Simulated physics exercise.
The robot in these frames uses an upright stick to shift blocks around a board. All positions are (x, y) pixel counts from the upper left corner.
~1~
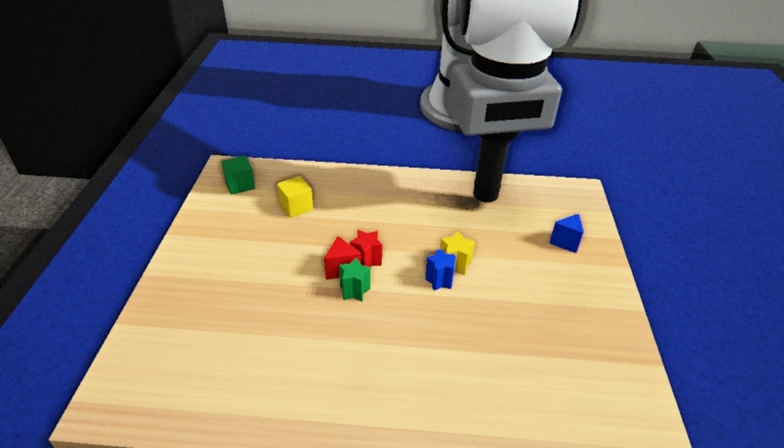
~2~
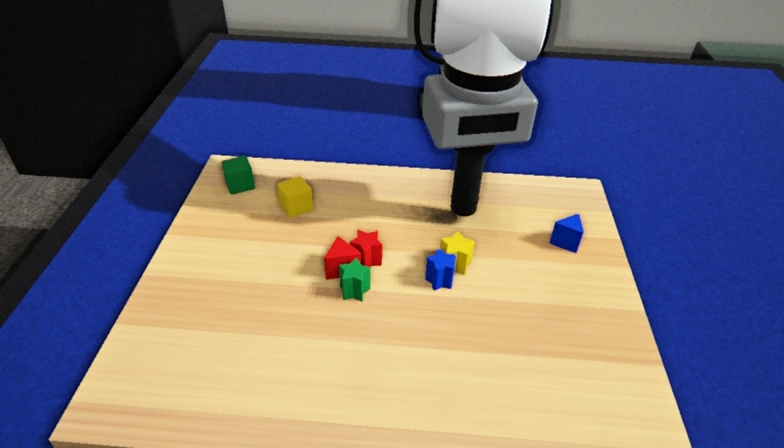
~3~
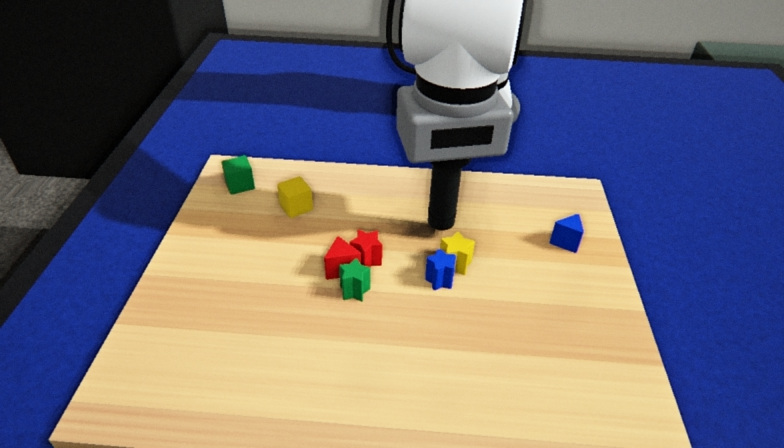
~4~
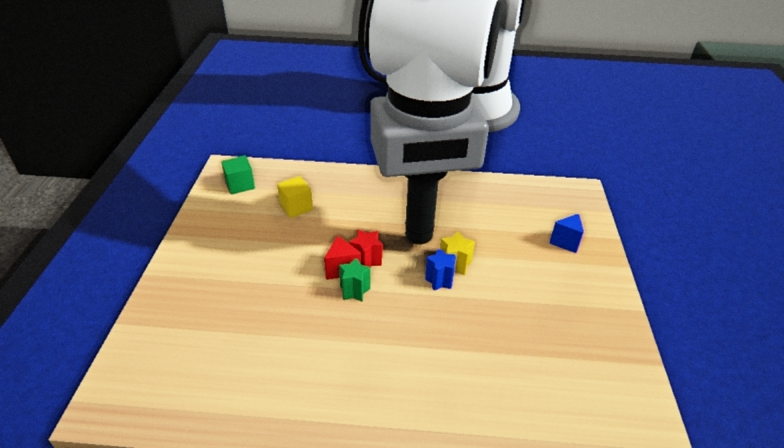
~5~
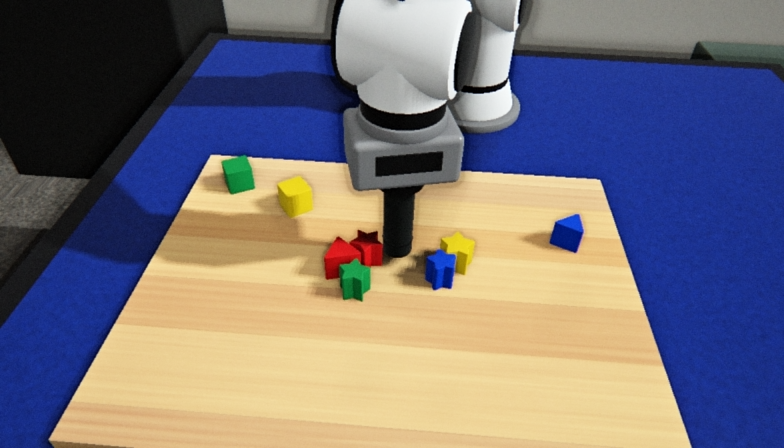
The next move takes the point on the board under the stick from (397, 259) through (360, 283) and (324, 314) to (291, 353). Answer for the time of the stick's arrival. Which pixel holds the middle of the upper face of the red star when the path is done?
I'd expect the centre of its top face to be at (335, 253).
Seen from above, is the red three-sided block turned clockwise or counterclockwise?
Clockwise rotation.
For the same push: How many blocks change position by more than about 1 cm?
Three or more blocks.
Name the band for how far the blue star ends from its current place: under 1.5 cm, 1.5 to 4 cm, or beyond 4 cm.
I'd go with under 1.5 cm for this block.
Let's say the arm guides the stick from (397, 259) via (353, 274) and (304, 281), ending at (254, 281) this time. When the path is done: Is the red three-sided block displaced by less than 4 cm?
It seems not.
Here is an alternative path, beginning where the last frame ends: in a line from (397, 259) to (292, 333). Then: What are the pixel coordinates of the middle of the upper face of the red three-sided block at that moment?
It comes to (309, 251).
On the path given first. One third of the way, stick at (359, 274); red three-sided block at (312, 252), turned 45° clockwise; green star at (342, 278); red star at (338, 250), turned 50° clockwise.
Two thirds of the way, stick at (323, 304); red three-sided block at (307, 251), turned 50° clockwise; green star at (303, 311); red star at (335, 253), turned 75° clockwise.
At the end, stick at (290, 343); red three-sided block at (307, 251), turned 50° clockwise; green star at (265, 352); red star at (335, 253), turned 75° clockwise; blue star still.
